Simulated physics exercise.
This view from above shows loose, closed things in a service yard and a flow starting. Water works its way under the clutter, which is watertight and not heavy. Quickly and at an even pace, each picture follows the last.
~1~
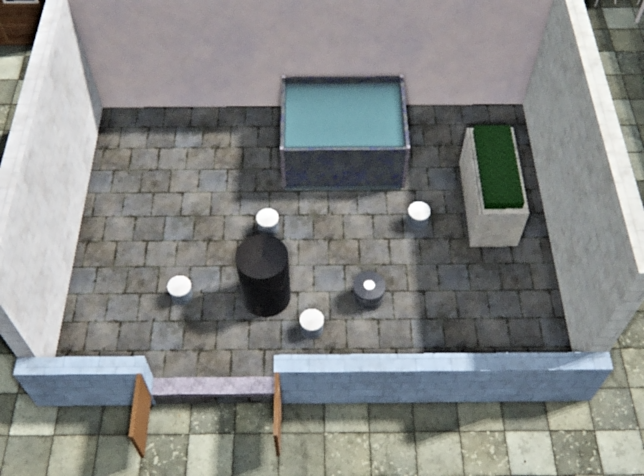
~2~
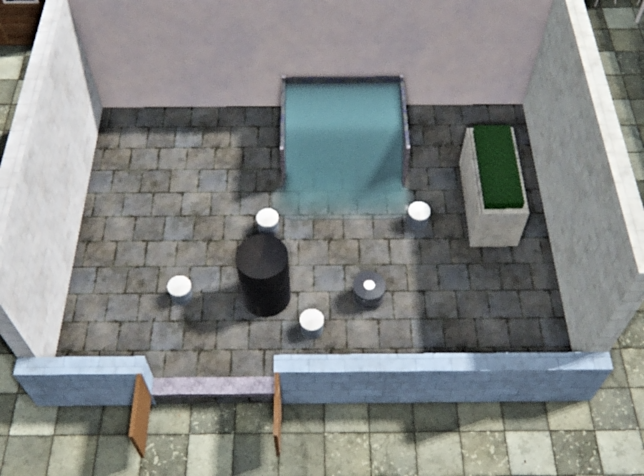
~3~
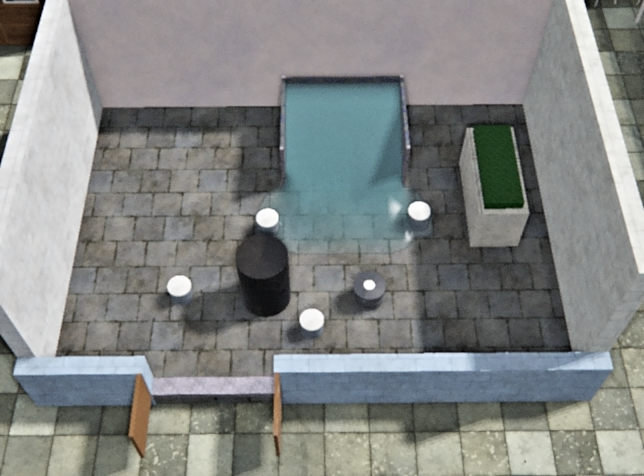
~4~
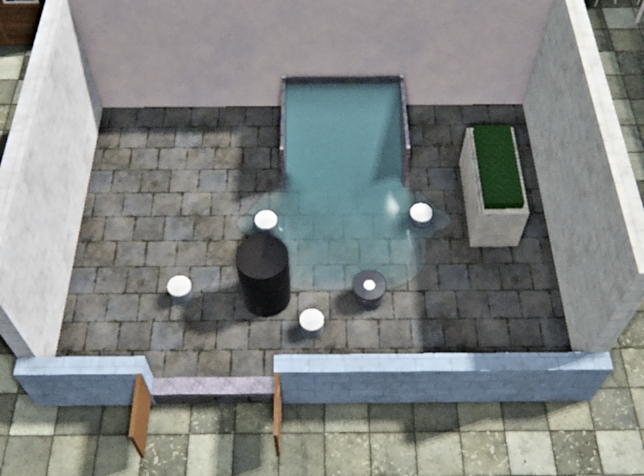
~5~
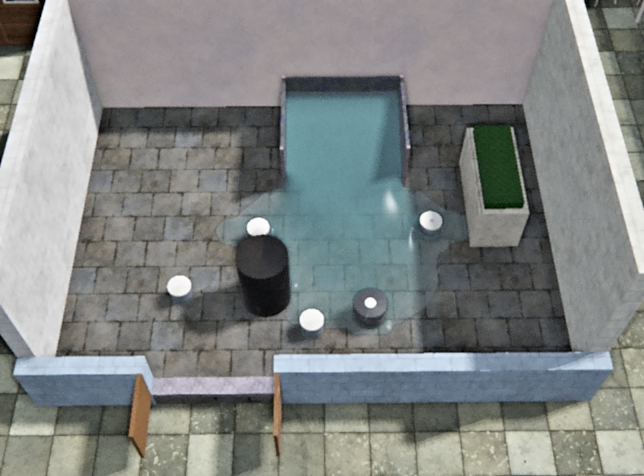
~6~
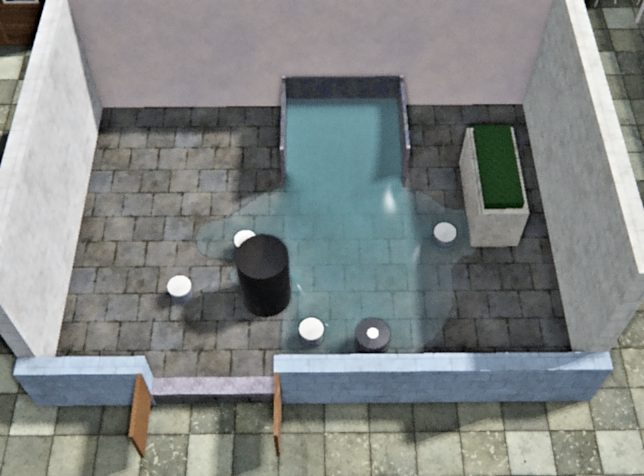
At first, teal water fills a tank against the back wall, with small round containers and a tall dark cylinder standing on the paving. The water then pours out from the tank's front and spreads forward. Two white-topped containers shift outward, and a grey one slides toward the low front wall.
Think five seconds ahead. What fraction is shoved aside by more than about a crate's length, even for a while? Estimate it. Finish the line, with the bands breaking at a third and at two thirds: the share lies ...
The share lies at two thirds or above.
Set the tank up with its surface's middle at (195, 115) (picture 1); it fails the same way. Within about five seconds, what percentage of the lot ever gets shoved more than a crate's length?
Estimate: Close to 60 per cent.
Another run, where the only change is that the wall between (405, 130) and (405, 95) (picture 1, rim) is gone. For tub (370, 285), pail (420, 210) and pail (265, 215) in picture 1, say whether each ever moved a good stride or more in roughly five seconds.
In that order: Yes, under that, short of that.
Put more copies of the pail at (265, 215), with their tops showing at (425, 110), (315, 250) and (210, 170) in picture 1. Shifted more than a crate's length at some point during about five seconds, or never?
One after the other: Less than that, moved that far, under that.
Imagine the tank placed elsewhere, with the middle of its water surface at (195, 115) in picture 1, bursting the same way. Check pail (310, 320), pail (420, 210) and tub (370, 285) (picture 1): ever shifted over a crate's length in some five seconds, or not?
The three, one by one: Short of that, short of that and past that mark.
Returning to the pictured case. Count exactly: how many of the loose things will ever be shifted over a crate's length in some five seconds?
Result - 5.
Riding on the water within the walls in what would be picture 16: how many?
I make it 2.
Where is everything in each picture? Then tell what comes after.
The first frame shows a tub at (369, 285), on the bottom; a pail at (419, 211) rests on the ground; 0 of 5 have shifted.
The second frame shows a tub at (369, 285), on the bottom; a pail at (419, 211), on the bottom; 0 of 5 have shifted.
The third frame shows a tub at (369, 285), on the bottom; a pail at (419, 211) rests on the ground; 0 of 5 have shifted.
The fourth frame shows a tub at (369, 285), on the bottom; a pail at (421, 212) rests on the ground, close to its start; 0 of 5 have shifted.
The fifth frame shows a tub at (370, 303), on the bottom, close to its start; a pail at (431, 220) rests on the ground, close to its start; 3 of 5 have shifted.
The sixth frame shows a tub at (373, 333), on the bottom, a stride from its start; a pail at (445, 232), on the bottom, a stride from its start; 4 of 5 have shifted.
A moment on, 4 of 5 are well off their spots; 2 afloat.
Next, 5 of 5 are well off their spots; 2 afloat.
Later, 5 of 5 are well off their spots; 5 afloat.
In the end, 5 of 5 are well off their spots, and 5 have been at some point; 4 afloat.
